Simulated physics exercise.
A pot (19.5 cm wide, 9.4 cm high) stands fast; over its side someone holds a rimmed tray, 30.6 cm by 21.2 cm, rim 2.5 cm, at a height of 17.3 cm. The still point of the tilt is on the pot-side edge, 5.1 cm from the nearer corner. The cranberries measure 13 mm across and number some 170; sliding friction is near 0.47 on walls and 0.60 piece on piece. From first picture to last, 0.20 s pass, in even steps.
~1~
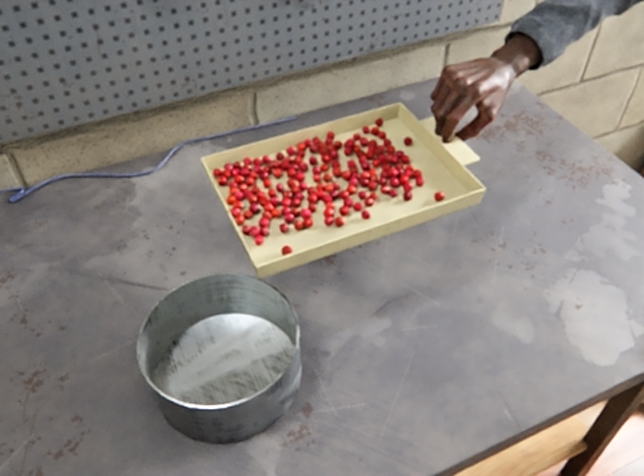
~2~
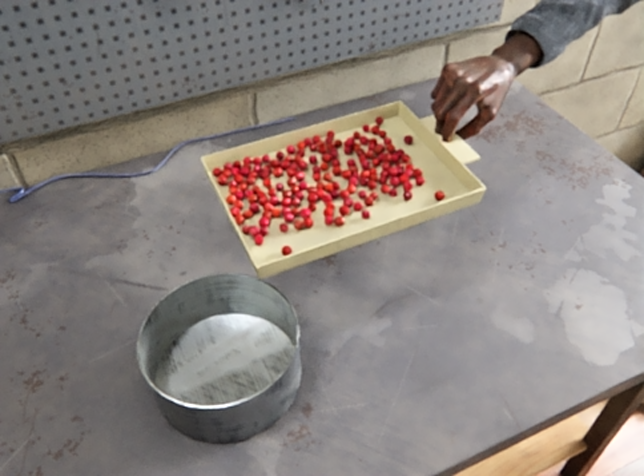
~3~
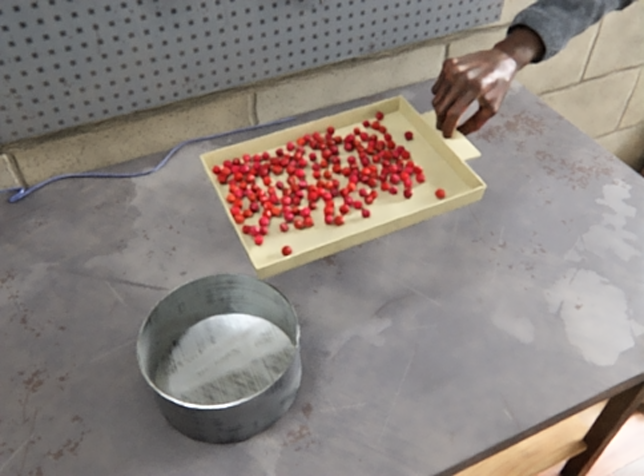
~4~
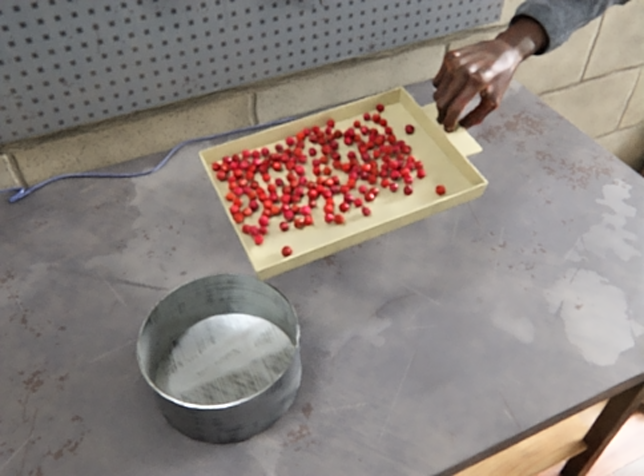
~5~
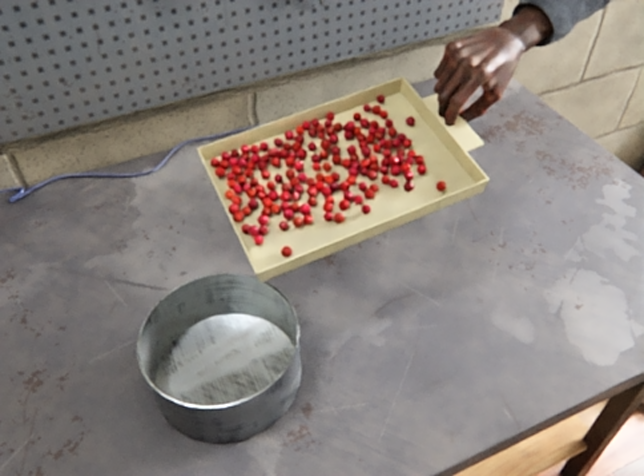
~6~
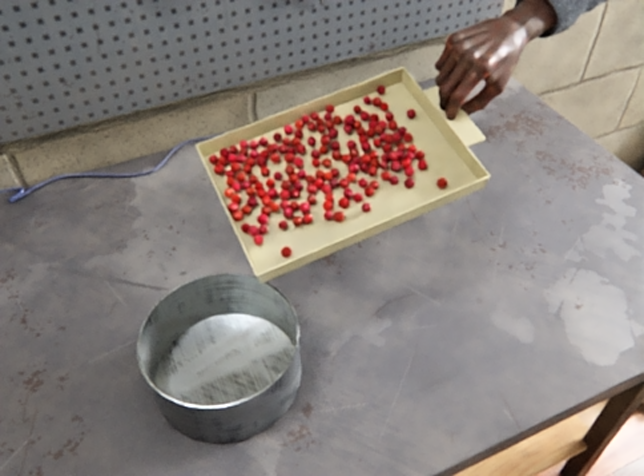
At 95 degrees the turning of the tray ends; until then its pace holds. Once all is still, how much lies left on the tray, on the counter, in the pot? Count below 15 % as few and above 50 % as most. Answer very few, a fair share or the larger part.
Tray: Very few, counter: A fair share, pot: The larger part.
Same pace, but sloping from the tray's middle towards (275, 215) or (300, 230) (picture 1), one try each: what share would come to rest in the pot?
About 60 and 90 per cent.
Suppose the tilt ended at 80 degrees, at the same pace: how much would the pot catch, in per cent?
It would be near 5 per cent.
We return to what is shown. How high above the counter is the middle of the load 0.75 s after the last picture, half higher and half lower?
Roughly 24 cm.
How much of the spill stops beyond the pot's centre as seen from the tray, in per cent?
Roughly 0 per cent.
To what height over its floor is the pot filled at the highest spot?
Roughly 2.5 cm.
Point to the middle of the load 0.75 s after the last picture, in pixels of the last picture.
Around (292, 219).
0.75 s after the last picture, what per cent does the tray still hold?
About 95 per cent.
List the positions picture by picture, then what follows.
The first picture shows tray tilt 0 degrees, front corners at (258, 264) and (483, 188); middle of the pieces at (317, 178); pot at (219, 334).
The second picture shows tray tilt 1 degrees, front corners at (258, 265) and (483, 187); middle of the pieces at (317, 177).
The third picture shows tray tilt 2 degrees, front corners at (258, 266) and (484, 185); middle of the pieces at (317, 175).
The fourth picture shows tray tilt 5 degrees, front corners at (258, 268) and (485, 182), lowest corner left front; middle of the pieces at (317, 171).
The fifth picture shows tray tilt 9 degrees, front corners at (258, 271) and (486, 178), lowest corner left front; middle of the pieces at (316, 167).
The sixth picture shows tray tilt 13 degrees, front corners at (258, 273) and (487, 175), lowest corner left front; middle of the pieces at (316, 163); pot at (219, 334).
Then, 0.46 s after the last picture, tilt 52 degrees; the tray holds 100 %, the pot 0 %.
Then, 0.75 s after the last picture, tilt 78 degrees; the tray holds 95 %, the pot 5 %.
Then, 1.16 s after the last picture, tilt 95 degrees; the tray holds 40 %, the pot 10 %.
In the end, tray 0 %, counter 35 %, pot 65 %.
